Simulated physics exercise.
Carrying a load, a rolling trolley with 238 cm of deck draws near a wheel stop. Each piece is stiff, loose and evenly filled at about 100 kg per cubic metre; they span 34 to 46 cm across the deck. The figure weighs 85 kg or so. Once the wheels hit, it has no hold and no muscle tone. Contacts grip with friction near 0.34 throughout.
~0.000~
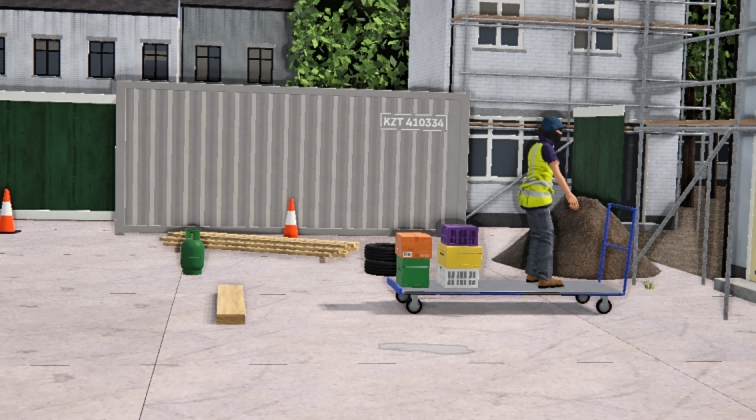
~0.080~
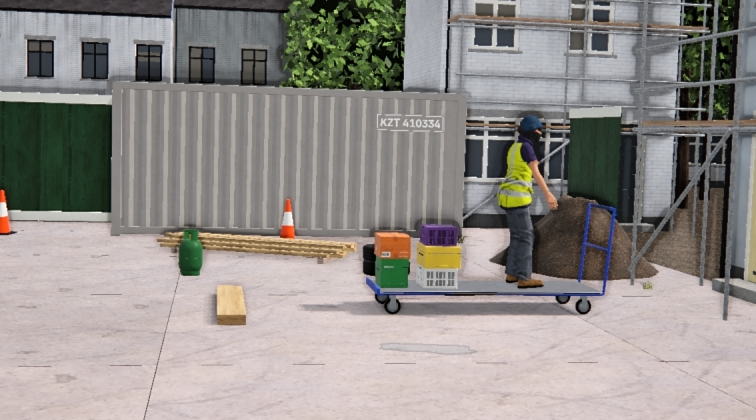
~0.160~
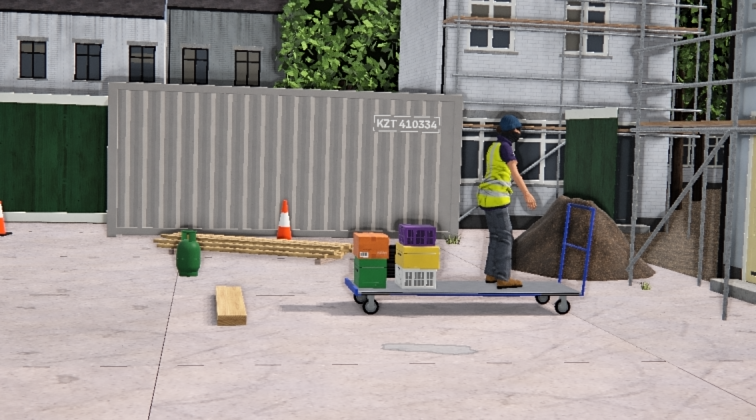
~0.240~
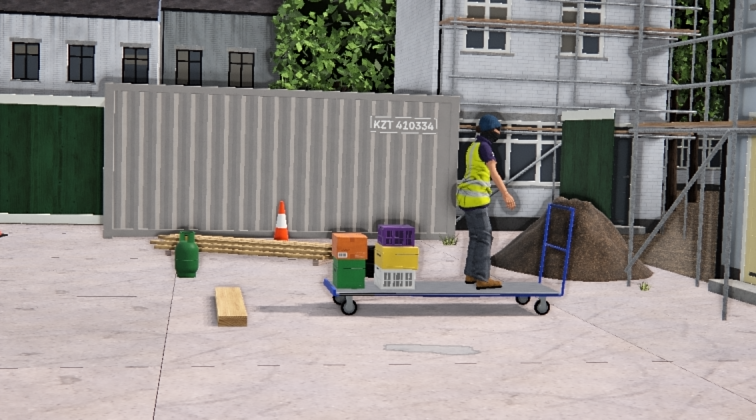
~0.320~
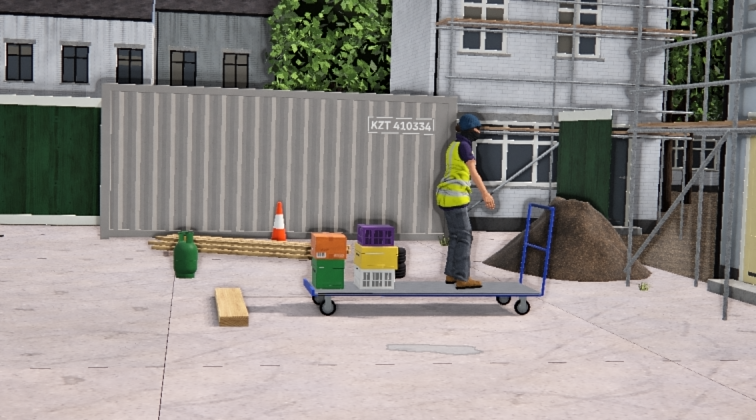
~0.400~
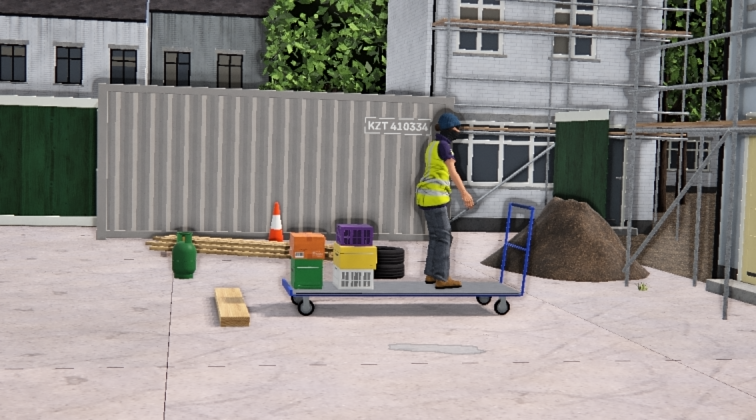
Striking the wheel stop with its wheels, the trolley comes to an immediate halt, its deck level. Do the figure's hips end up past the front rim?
My bet is it gets over the edge.
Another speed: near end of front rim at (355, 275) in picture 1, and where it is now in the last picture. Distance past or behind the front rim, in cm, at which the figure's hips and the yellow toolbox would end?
The hips would end 60 behind the front rim, and the yellow one 40 past it.
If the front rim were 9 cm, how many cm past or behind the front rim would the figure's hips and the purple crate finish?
Both go over - hips 40 cm past, purple 130 cm past.
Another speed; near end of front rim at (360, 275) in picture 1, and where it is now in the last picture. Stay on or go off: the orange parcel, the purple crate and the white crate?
Orange - dropped, purple - dropped, white - kept.
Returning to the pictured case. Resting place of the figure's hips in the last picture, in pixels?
Resting point approx. (117, 300).
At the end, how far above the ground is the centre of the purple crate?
10 cm.
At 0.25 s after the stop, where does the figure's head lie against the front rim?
At that moment it sits around 100 cm behind the rim.
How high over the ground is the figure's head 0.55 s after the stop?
Height: Approx. 120 cm above ground.
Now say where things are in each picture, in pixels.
In the first picture, hips (535, 198), green toolbox (413, 271), rim corner (401, 291); 165 cm still to roll.
In the second picture, hips (515, 198), green toolbox (392, 271), rim corner (379, 291); 142 cm still to roll.
In the third picture, hips (494, 198), green toolbox (370, 271), rim corner (357, 292); 120 cm still to roll.
In the fourth picture, hips (473, 198), green toolbox (349, 272), rim corner (335, 292); 97 cm still to roll.
In the fifth picture, hips (453, 197), green toolbox (328, 272), rim corner (313, 292); 74 cm still to roll.
In the sixth picture, hips (433, 197), green toolbox (306, 272), rim corner (291, 292); 51 cm still to roll. Speed about 2.8 m/s.
Impact comes at 0.58 s.
After 1.13 s the figure's hips are 6 cm behind the rim, near (242, 232) in the last picture's view.
After 1.58 s the figure's hips are 60 cm past the rim, near (175, 277) in the last picture's view.
Final state at 3.7 s, past the rim, yellow toolbox, purple crate, white crate, orange parcel, green toolbox and the figure's hips; nothing is left behind it.
